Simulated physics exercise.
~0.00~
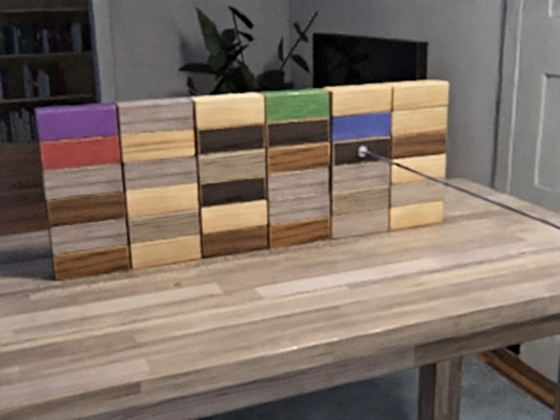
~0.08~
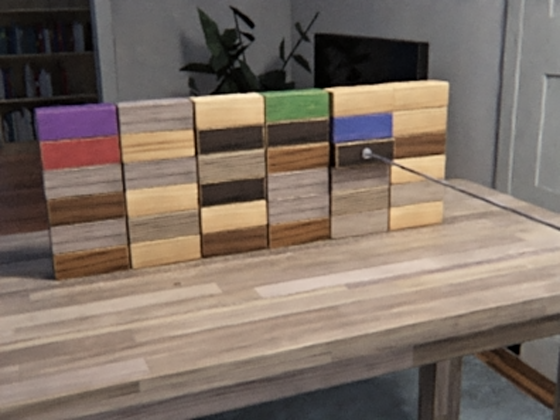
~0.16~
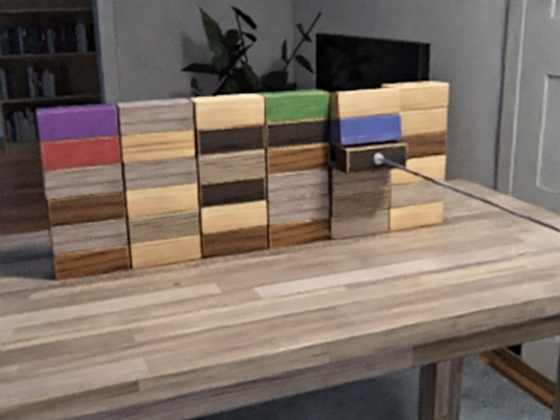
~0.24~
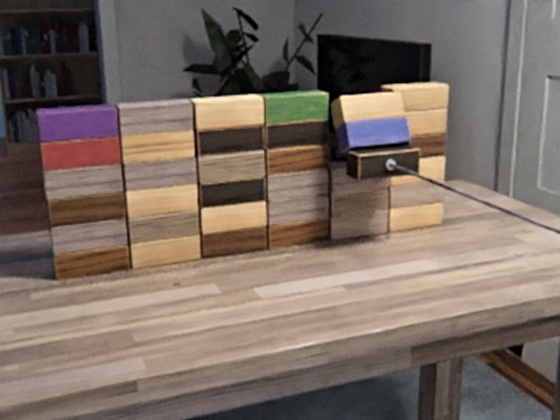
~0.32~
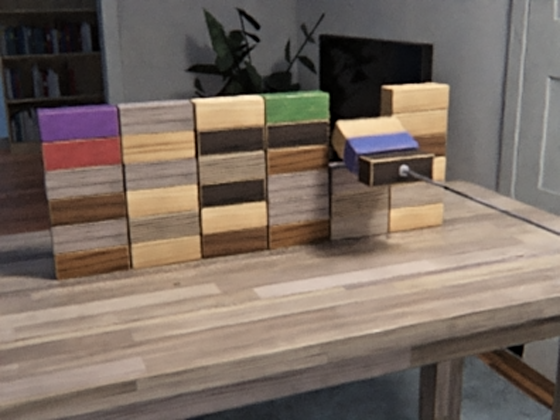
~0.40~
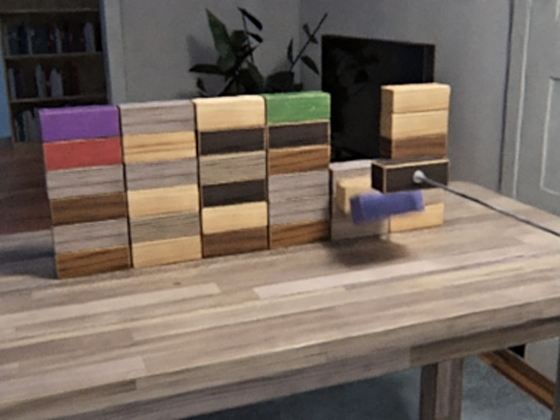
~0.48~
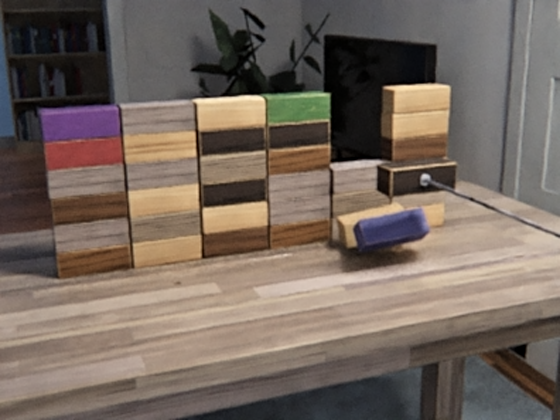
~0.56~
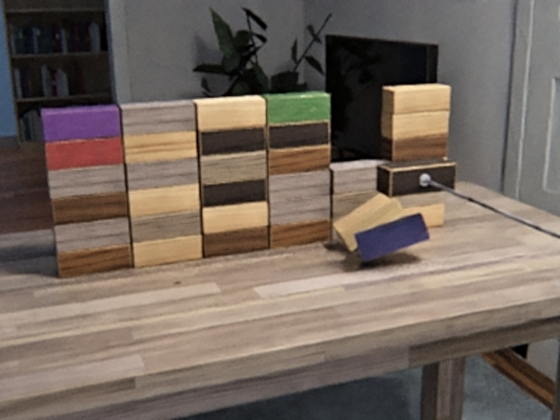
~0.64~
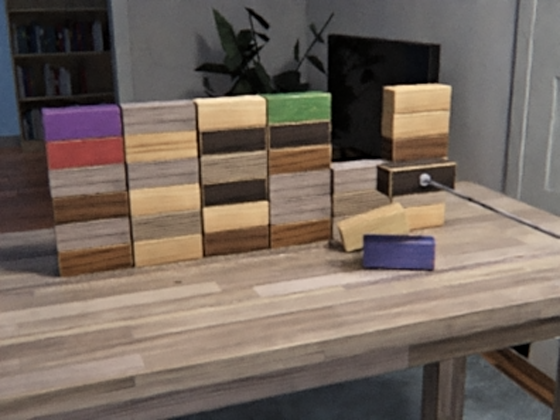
On a wooden table, a thin metal rod pulled a dark block out of a wall of stacked blocks, and the blue block and a pale one above tipped and tumbled onto the tabletop while the purple and green blocks stayed put.
